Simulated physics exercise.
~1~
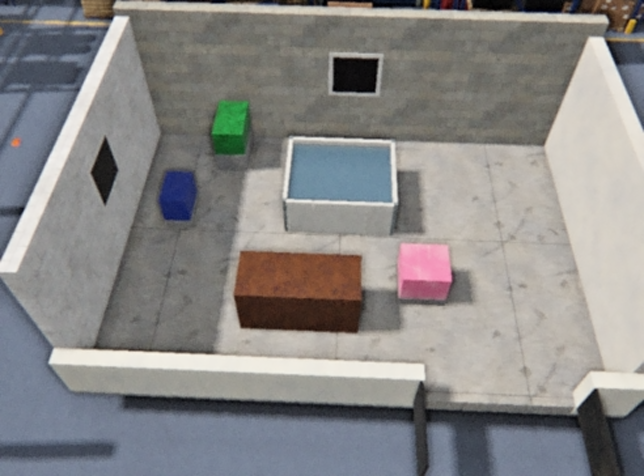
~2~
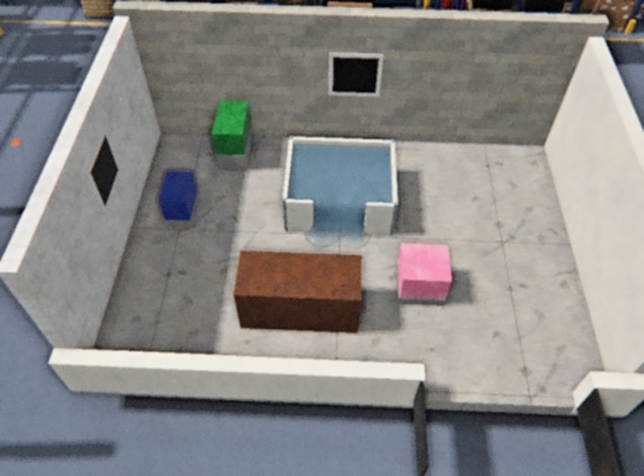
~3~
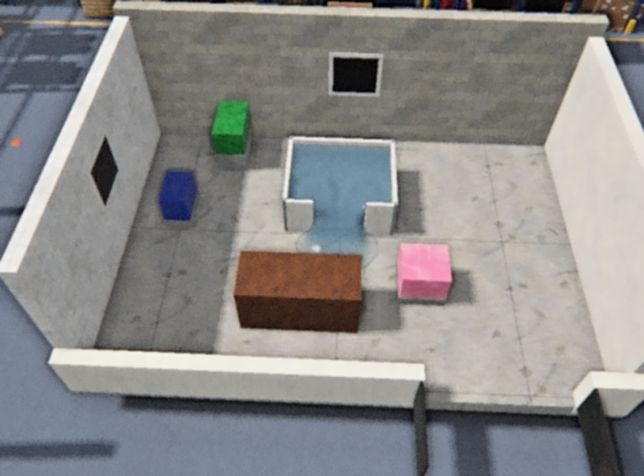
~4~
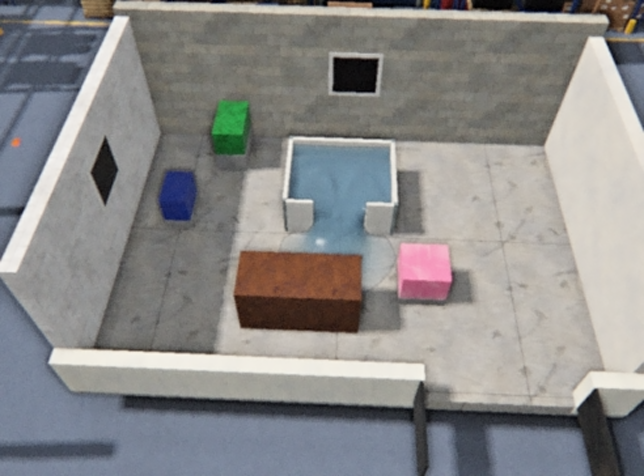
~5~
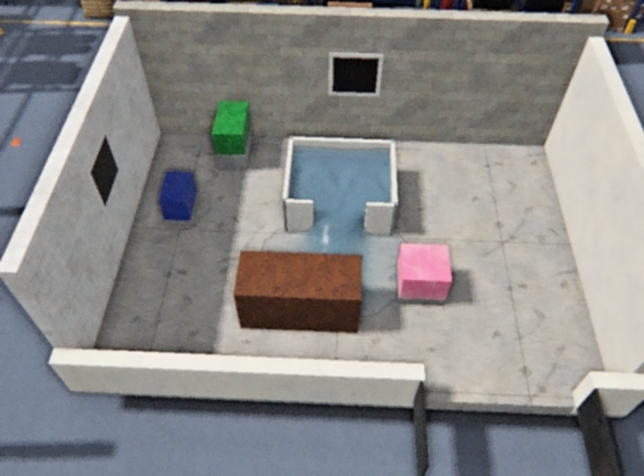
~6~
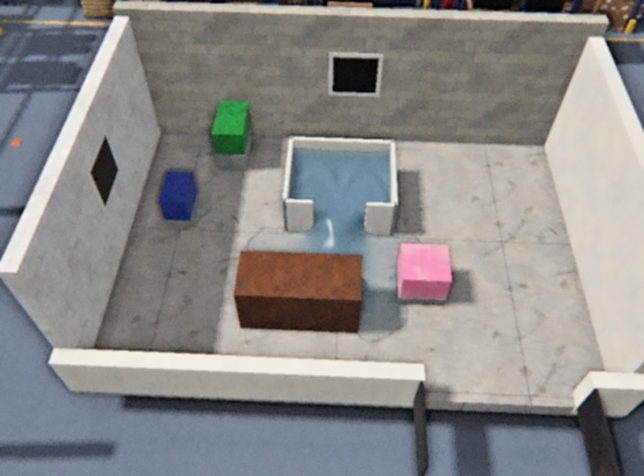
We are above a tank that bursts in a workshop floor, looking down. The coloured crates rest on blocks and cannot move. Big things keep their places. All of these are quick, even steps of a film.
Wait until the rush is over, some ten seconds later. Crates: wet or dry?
Green crate, dry; blue crate, dry; pink crate, wet.
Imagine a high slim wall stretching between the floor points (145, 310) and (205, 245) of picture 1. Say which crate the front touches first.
The crate marked pink.
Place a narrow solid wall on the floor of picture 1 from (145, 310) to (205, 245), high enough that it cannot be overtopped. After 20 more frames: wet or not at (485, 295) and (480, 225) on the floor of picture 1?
Untouched, reached.
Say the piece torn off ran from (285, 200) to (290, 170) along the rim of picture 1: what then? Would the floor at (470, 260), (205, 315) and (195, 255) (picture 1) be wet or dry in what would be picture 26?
Spared, then sodden, then sodden.
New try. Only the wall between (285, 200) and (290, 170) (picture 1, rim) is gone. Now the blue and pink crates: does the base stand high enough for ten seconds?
In short: Blue crate gets drenched; pink crate stays untouched.
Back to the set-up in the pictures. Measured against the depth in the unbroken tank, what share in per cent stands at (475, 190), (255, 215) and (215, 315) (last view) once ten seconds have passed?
Respectively 2, 6 and 6 per cent.
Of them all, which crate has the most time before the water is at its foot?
Go for the green crate.
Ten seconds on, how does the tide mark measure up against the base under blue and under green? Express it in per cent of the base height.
70 and 30 per cent, in that order.
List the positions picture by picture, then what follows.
In the first picture, still water in the tank at (341, 173).
In the second picture, the front is at (310, 238), out from the gap at (339, 223).
In the third picture, the front is at a hidden place, out from the gap at (339, 223).
In the fourth picture, water pours out at (339, 223) and has run to a hidden place.
In the fifth picture, the front is at (372, 310), out from the gap at (339, 223).
In the sixth picture, the front is at (380, 335), out from the gap at (339, 223).
A moment on, water covers 20 % of the floor; the green crate not reached, the blue crate not reached, the pink crate water round its plinth.
Next, water covers 35 % of the floor; the green crate not reached, the blue crate water round its plinth, the pink crate water round its plinth.
Then, water covers 55 % of the floor; the green crate water round its plinth, the blue crate water round its plinth, the pink crate water round its plinth.
Later, water covers 70 % of the floor; the green crate water round its plinth, the blue crate water round its plinth, the pink crate water round its plinth.
In the end, water covers 90 % of the floor; the green crate stayed above the water, the blue crate stayed above the water, the pink crate was topped.
